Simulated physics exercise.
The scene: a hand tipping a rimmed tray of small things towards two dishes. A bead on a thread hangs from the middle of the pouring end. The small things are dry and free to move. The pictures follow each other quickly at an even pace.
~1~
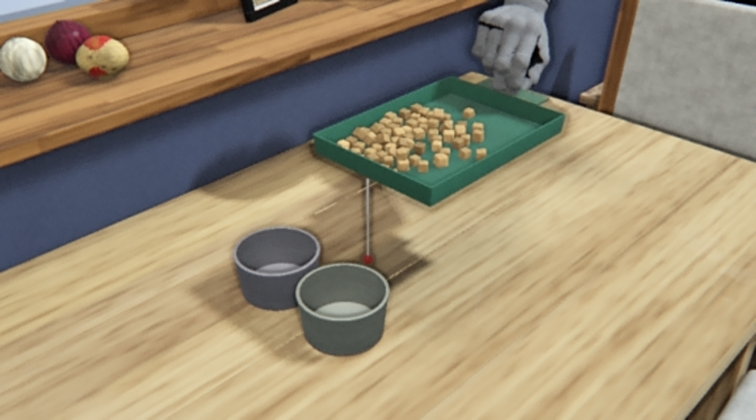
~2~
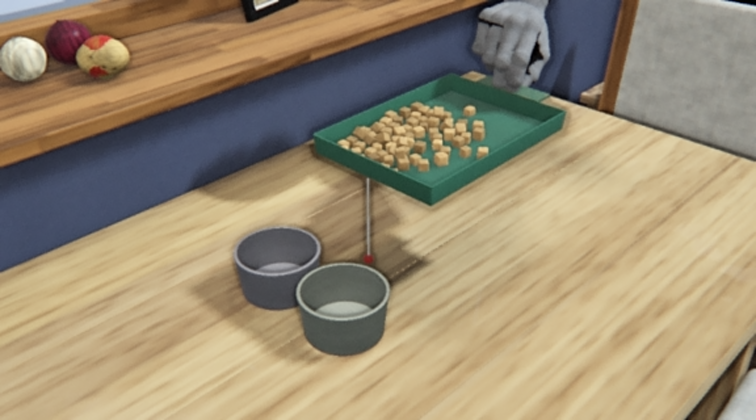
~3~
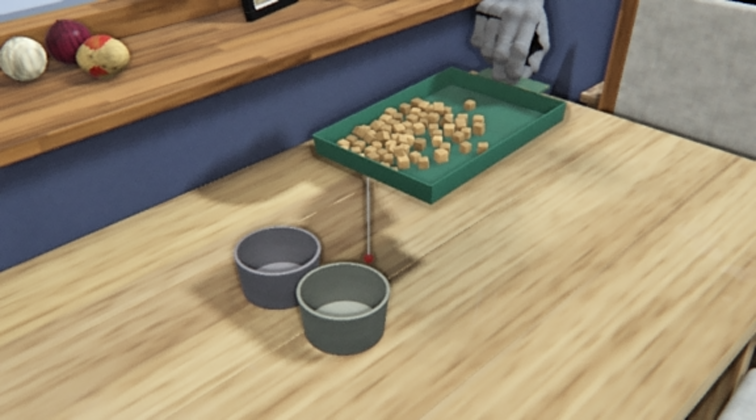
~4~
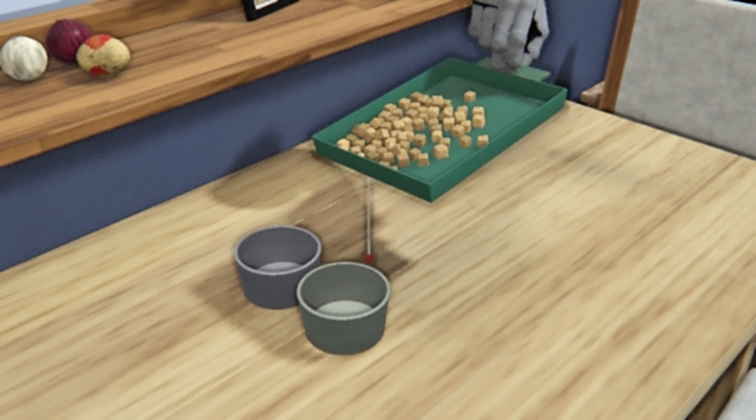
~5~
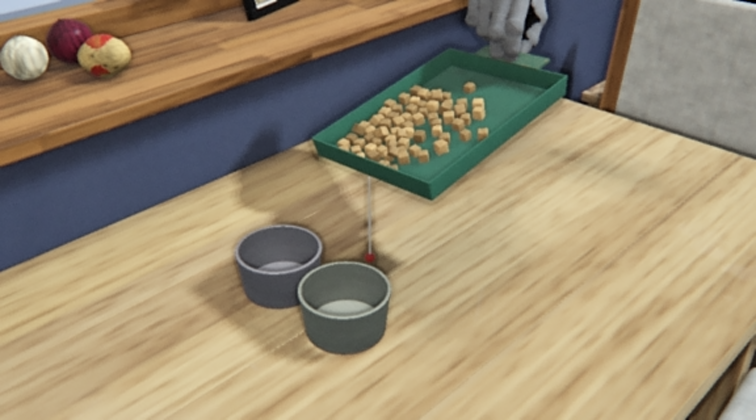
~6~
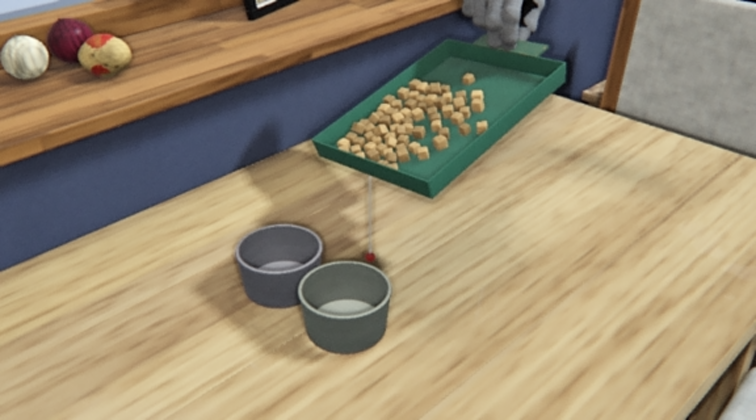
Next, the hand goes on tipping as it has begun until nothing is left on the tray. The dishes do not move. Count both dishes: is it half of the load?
They take the larger part between them.
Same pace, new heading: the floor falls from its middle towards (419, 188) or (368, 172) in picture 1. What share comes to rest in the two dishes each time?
The first gives 20 %, the second 50 %.
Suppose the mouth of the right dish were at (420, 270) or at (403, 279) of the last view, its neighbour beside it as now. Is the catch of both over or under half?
In turn: Below a half; under half.
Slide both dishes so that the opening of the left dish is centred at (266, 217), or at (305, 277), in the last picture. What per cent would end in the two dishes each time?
First some 40, then 50 per cent.
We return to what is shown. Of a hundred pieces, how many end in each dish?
The left dish has 50 per cent, the right dish has 20.
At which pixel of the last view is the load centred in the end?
Near (287, 287).
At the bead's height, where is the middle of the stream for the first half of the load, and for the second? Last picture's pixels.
Early half (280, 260), late half (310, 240).
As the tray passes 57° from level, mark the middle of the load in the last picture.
Close to (363, 122).
Soon after the last picture, tray tipped steeply; all on the tray.
A little later, tray tipped right over; all on the tray.
Later still, tray tipped past a quarter turn; about a quarter in the right dish; about half in the left dish; about a third outside both.
At rest, tray tipped past a quarter turn; about a quarter in the right dish; about half in the left dish; about a third outside both.
